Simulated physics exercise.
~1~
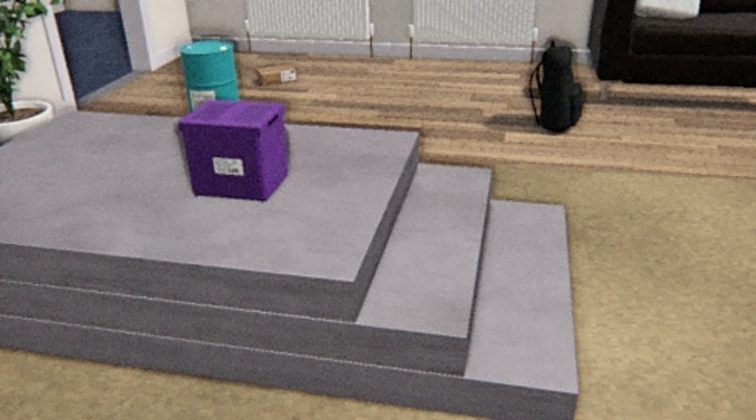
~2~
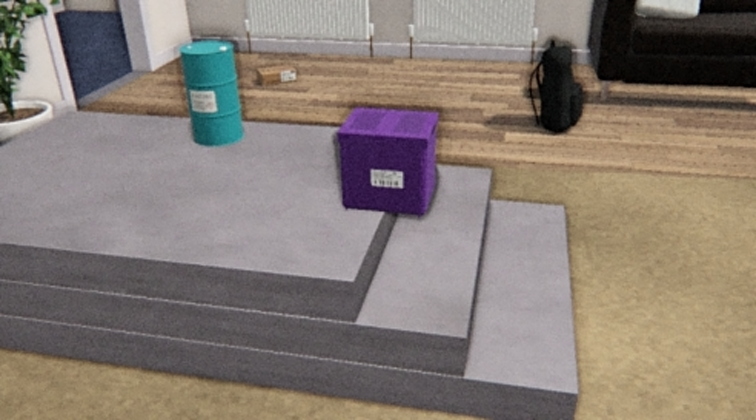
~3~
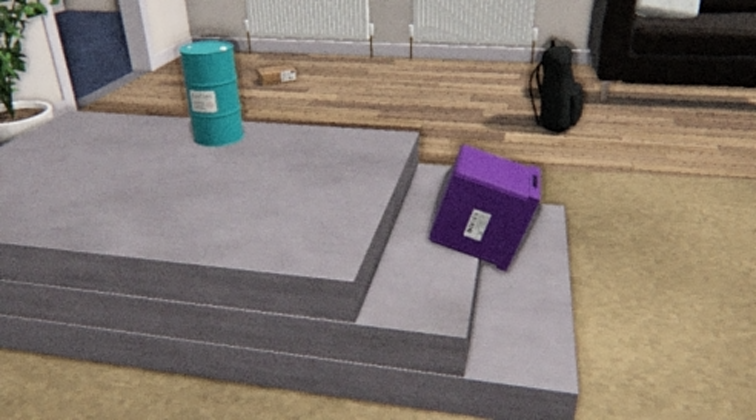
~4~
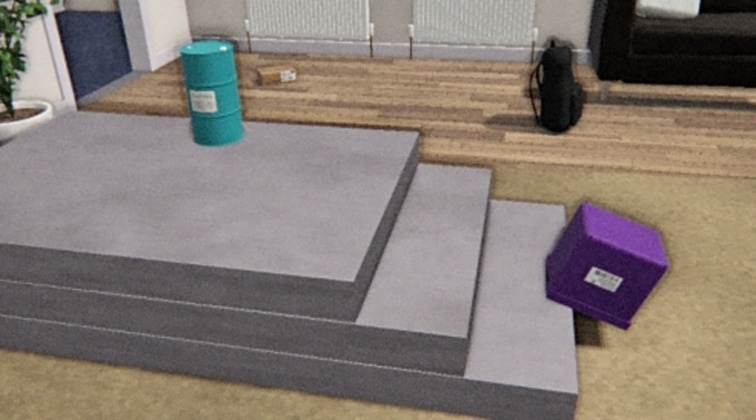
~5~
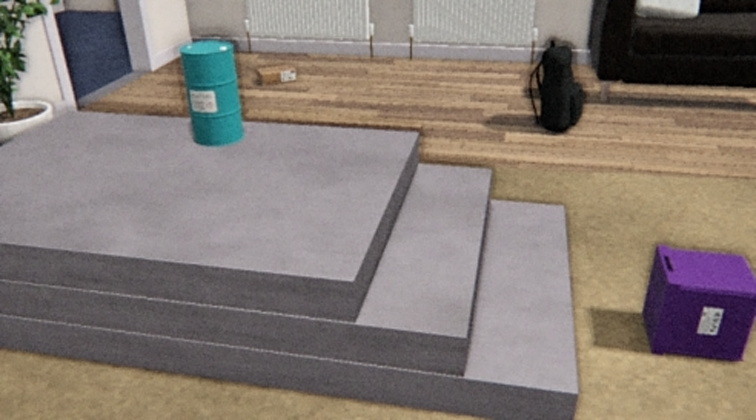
In a room with a low grey platform and steps, a purple tote slid right past a turquoise canister to the edge, tipped and tumbled down the steps, and came to rest on the floor at the bottom while the canister stayed put.
